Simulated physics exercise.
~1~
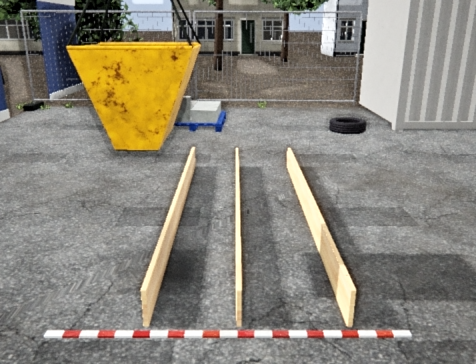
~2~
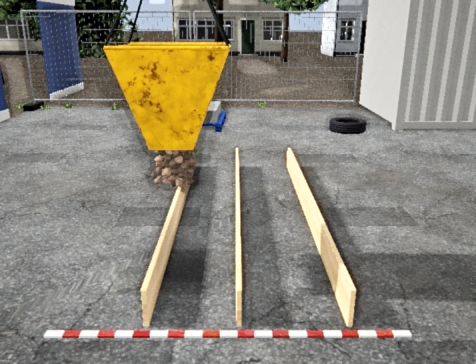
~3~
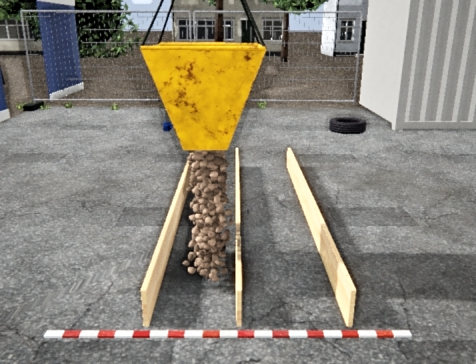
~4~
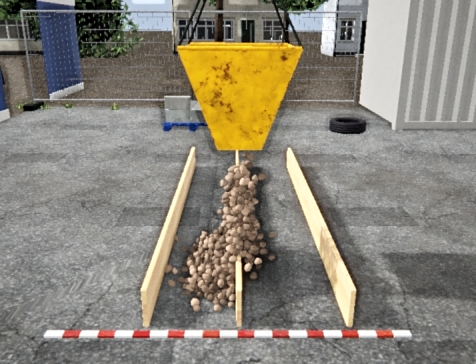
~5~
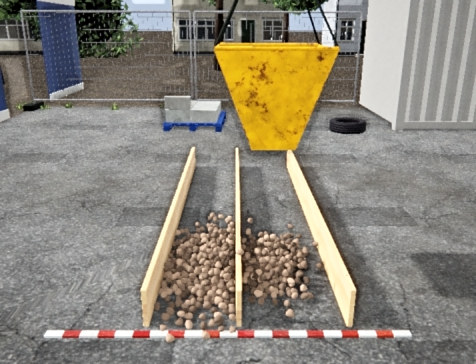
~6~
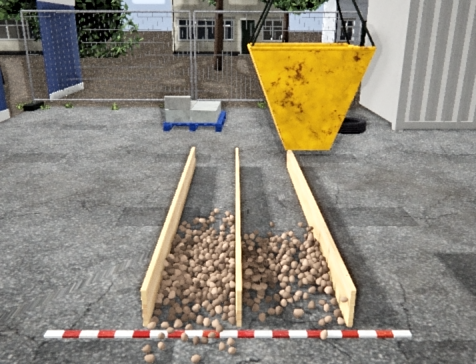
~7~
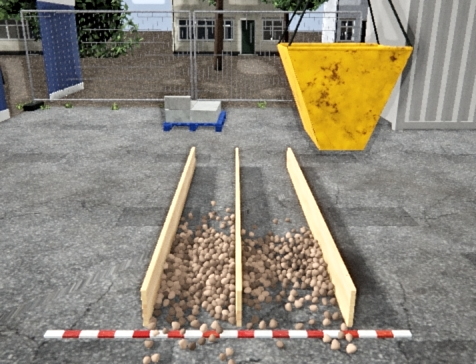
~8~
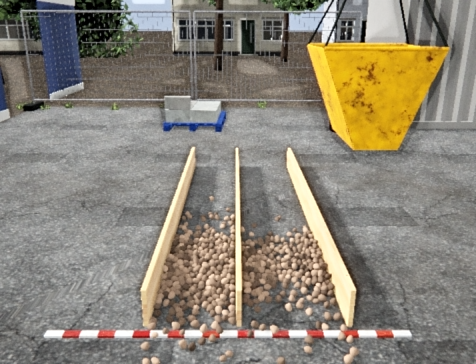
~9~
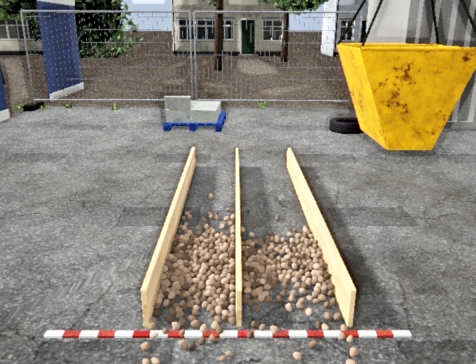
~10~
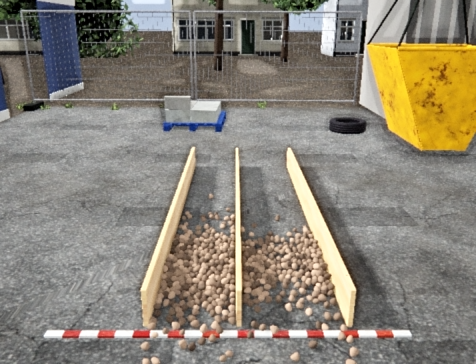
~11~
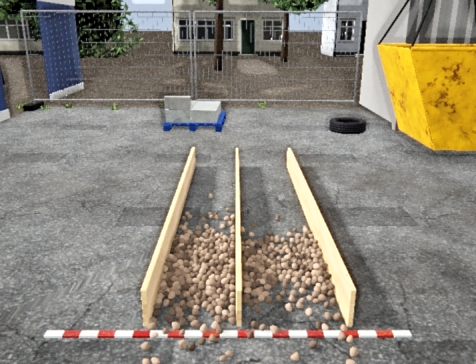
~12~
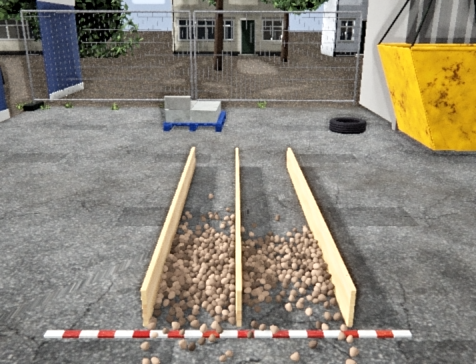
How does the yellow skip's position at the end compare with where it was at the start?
At the start the skip hung on the left side of the yard, behind the left plank. By the end it was over at the far right, partly out of view.
